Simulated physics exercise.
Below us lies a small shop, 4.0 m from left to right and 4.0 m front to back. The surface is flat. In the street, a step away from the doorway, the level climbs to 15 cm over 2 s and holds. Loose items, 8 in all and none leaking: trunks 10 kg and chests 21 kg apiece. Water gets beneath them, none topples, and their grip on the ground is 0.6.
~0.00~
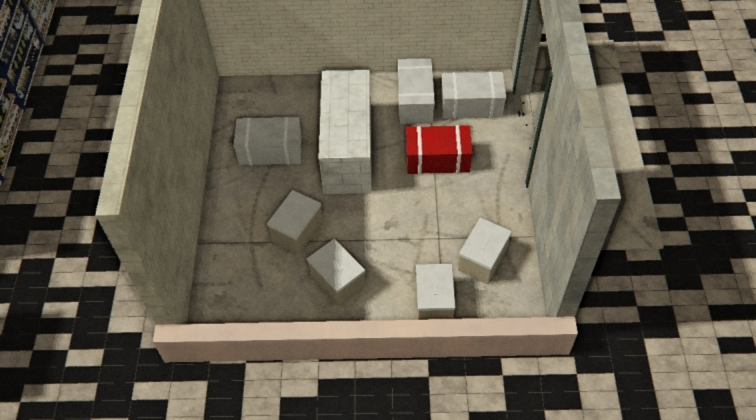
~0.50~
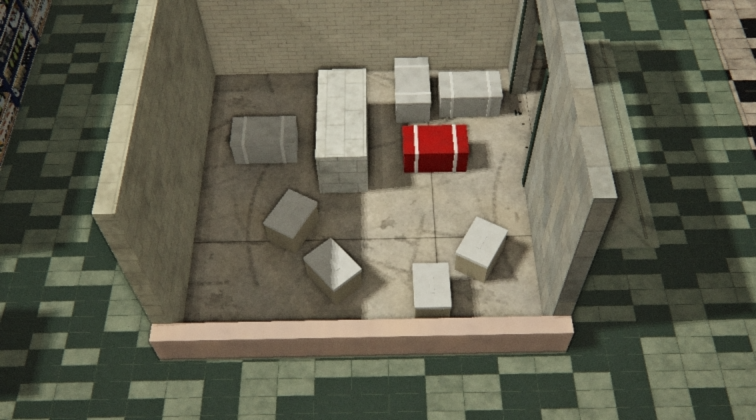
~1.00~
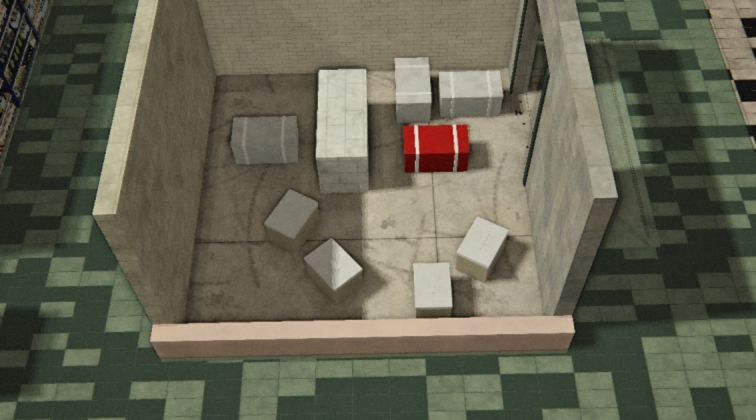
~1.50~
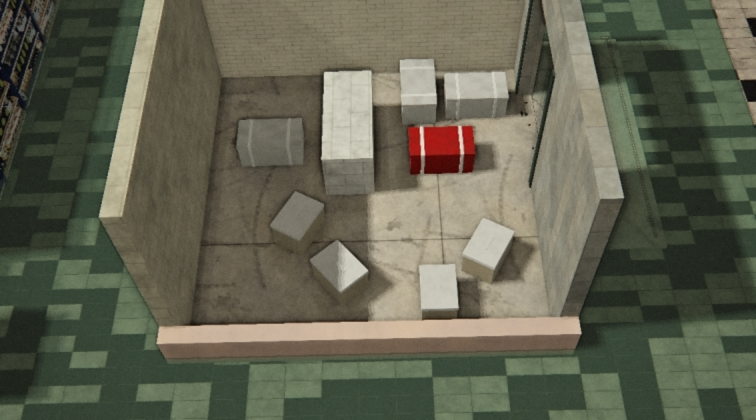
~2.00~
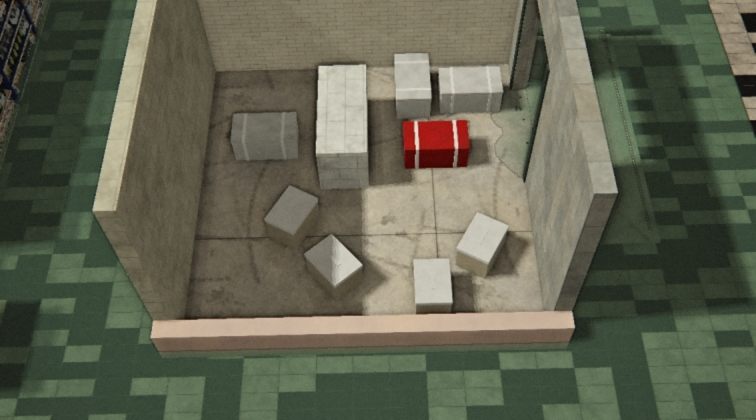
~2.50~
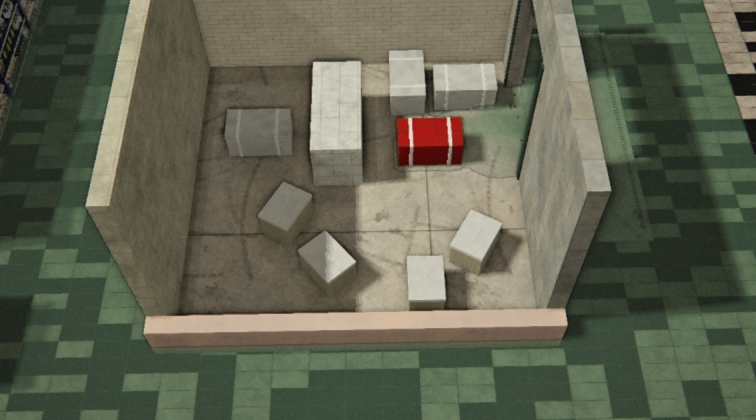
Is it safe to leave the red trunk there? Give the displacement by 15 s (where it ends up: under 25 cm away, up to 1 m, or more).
Red trunk travels far.
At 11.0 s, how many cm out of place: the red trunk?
About 200 cm.
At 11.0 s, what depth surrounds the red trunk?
About 10 cm.
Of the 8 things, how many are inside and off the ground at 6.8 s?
3 of them.
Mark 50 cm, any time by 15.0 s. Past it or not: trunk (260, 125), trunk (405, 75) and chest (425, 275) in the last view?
In turn: More, short of it, past it.
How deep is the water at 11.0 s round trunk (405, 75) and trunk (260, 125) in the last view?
Roughly 9 and 5 cm.
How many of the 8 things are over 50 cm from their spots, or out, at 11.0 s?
I count 1.
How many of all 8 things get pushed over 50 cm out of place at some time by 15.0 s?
That makes 4.
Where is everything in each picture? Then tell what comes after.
The red trunk at (439, 140), on the bottom; water covers 0.0 m2; 0 of 8 have shifted, in the first frame.
The red trunk at (436, 139) rests on the ground; 0.0 m2 under water; 0 of 8 have shifted, in the second frame.
The red trunk at (436, 139) rests on the ground; water covers 0.0 m2; 0 of 8 have shifted, in the third frame.
The red trunk at (442, 140) rests on the ground; water covers 0.0 m2; 0 of 8 have shifted, in the fourth frame.
The red trunk at (436, 135), on the bottom; water covers 0.3 m2; 0 of 8 have shifted, in the fifth frame.
The red trunk at (430, 132) rests on the ground; water covers 1.0 m2; 0 of 8 have shifted, in the sixth frame.
After 3.5 s the red trunk is near (403, 140), 0.4 m from its start, aground; 0 afloat.
After 6.8 s the red trunk is near (389, 247), 1.8 m from its start, afloat; 3 afloat.
After 11.0 s the red trunk is near (386, 254), 1.9 m from its start, afloat; 4 afloat.
After 15.0 s the red trunk is near (346, 275), 2.3 m from its start, afloat; 7 afloat.
